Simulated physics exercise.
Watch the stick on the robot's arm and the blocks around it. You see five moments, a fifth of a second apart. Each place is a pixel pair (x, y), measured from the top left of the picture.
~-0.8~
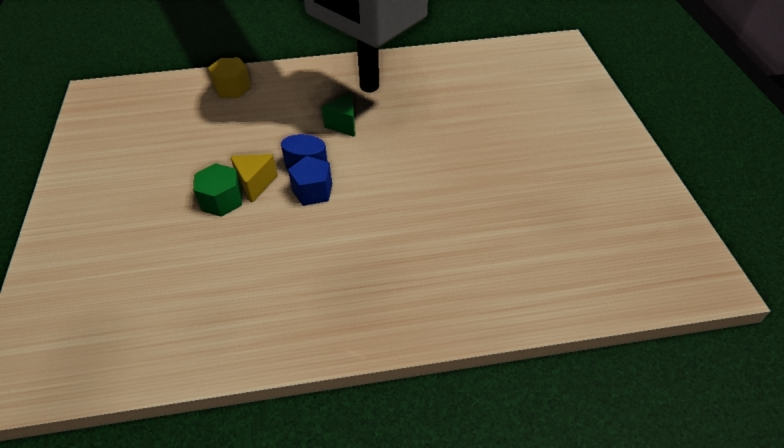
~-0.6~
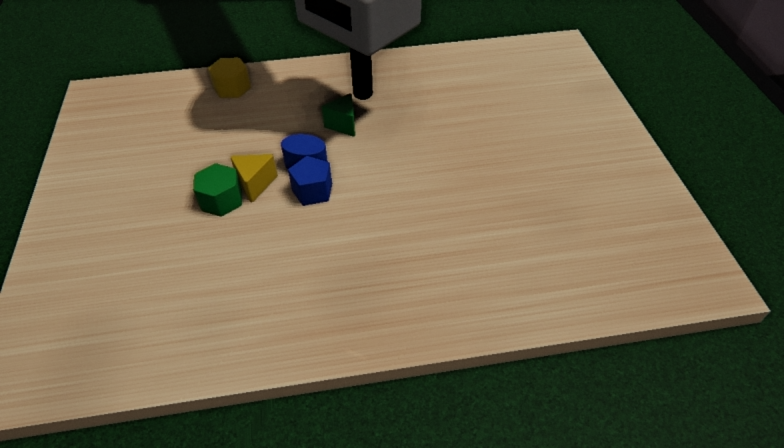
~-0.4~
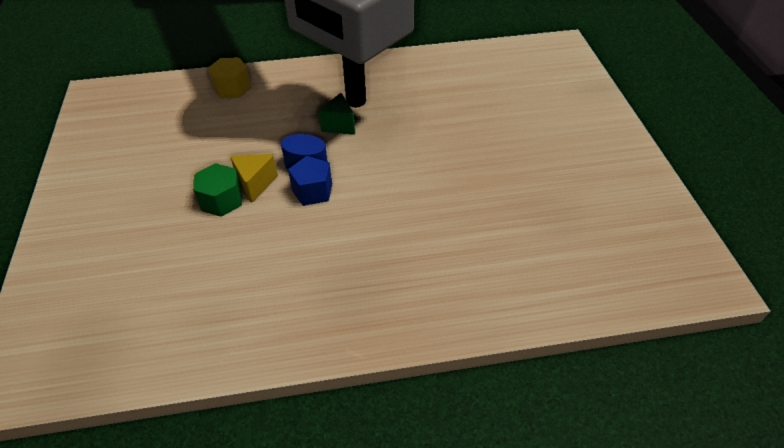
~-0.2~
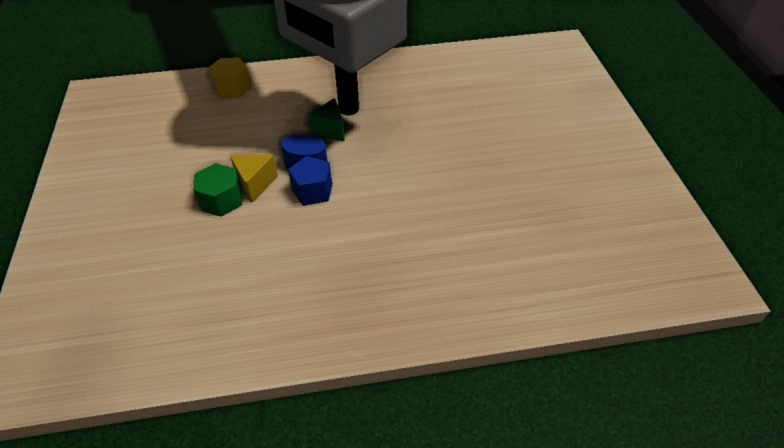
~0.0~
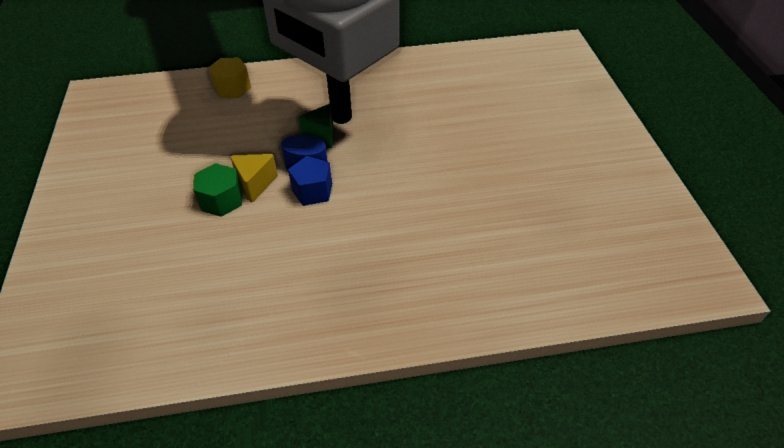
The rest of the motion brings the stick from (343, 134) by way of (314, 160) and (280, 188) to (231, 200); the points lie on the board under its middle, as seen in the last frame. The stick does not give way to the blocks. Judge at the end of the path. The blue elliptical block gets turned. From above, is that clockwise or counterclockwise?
Short answer: Clockwise.
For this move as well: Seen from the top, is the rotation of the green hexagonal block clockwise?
No, I don't think so.
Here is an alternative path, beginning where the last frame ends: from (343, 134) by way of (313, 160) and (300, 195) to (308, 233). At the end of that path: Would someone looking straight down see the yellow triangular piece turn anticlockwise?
I'd say yes.
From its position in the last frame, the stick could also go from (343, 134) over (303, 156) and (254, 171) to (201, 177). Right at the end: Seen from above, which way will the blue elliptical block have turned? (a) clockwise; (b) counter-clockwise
b (counter-clockwise)
What follows on the original path. One third of the way, stick at (311, 146); yellow triangular piece at (247, 164); blue elliptical block at (288, 153), turned 15° clockwise; green triangular piece at (305, 120), turned 35° clockwise.
Two thirds of the way, stick at (276, 174); green hexagonal block at (196, 187), turned 15° anticlockwise; yellow triangular piece at (219, 162), turned 30° anticlockwise; blue elliptical block at (249, 163), turned 105° clockwise; green triangular piece at (305, 120), turned 35° clockwise.
At the end, stick at (226, 185); green hexagonal block at (190, 189), turned 25° anticlockwise; yellow triangular piece at (195, 154), turned 15° anticlockwise; blue elliptical block at (226, 159), turned 140° clockwise; green triangular piece at (305, 120), turned 35° clockwise.
